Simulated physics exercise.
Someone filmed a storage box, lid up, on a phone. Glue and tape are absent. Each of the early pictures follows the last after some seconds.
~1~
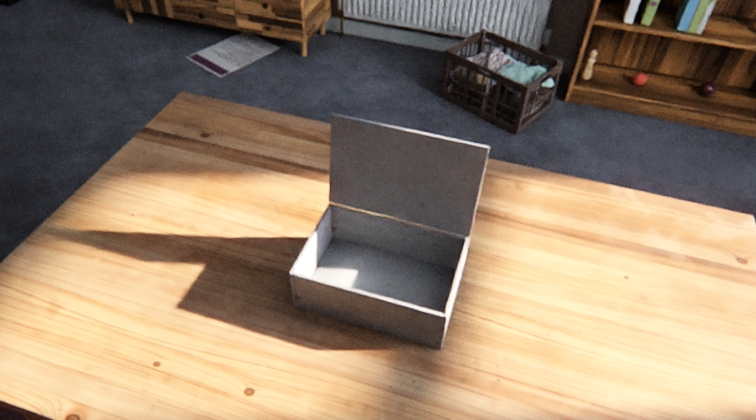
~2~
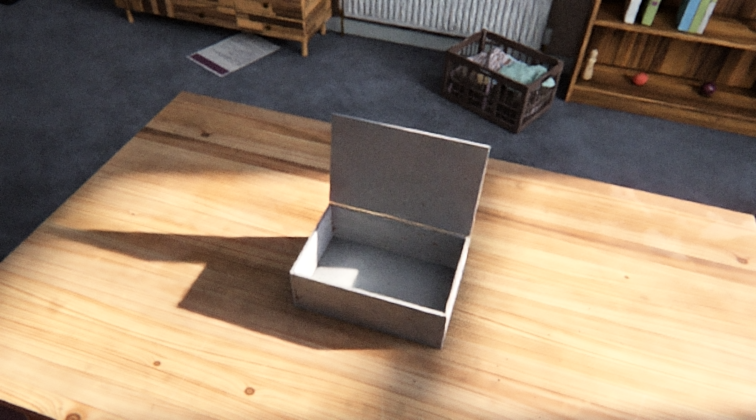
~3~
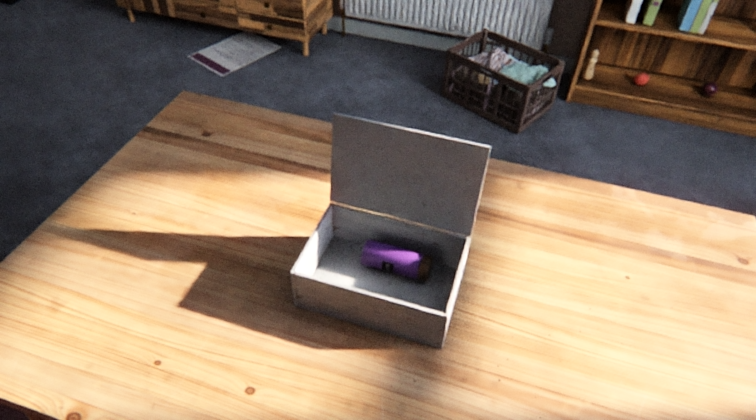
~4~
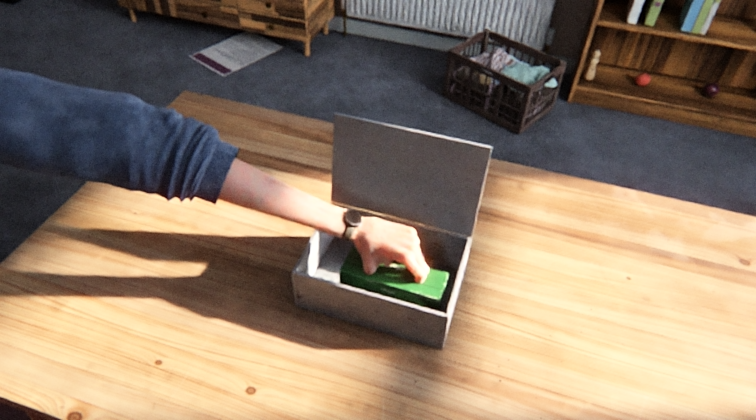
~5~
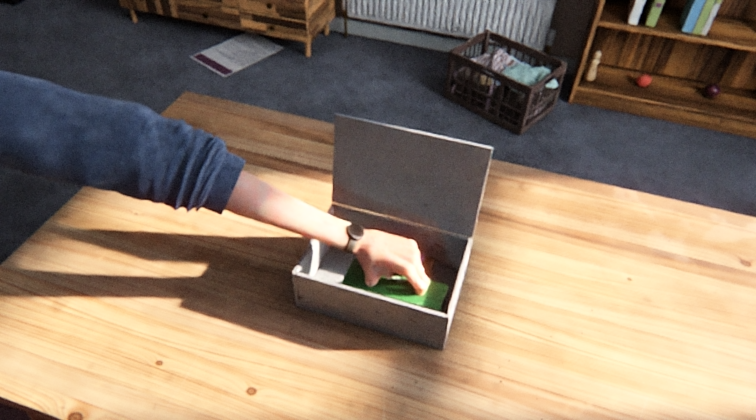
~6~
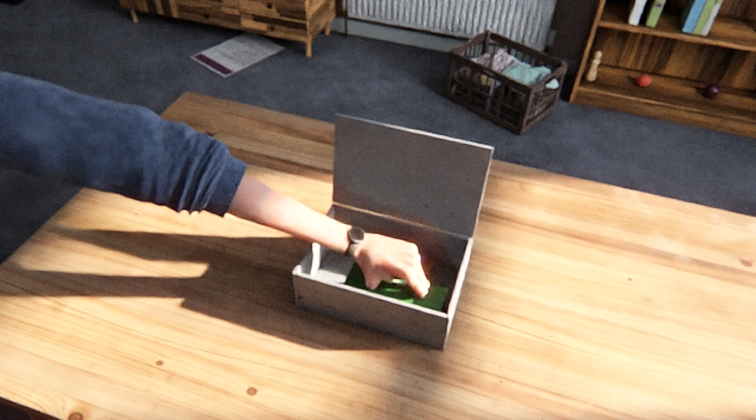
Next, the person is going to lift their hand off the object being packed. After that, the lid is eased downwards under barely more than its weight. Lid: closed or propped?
Closed.
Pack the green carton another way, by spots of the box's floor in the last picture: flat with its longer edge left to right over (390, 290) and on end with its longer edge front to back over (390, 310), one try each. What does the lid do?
First, the lid does shut; second, the lid won't shut.
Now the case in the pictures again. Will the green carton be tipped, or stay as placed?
Simply put, it remains unturned.
Then, 1.30 s later than the last frame, lid 79° above the rim.
Then, 1.70 s later than the last frame, lid 39° above the rim.
Then, 1.90 s later than the last frame, lid 8° above the rim.
When it is over, lid shut; both as before. End places, in pixels of the last picture, green carton near (395, 297).
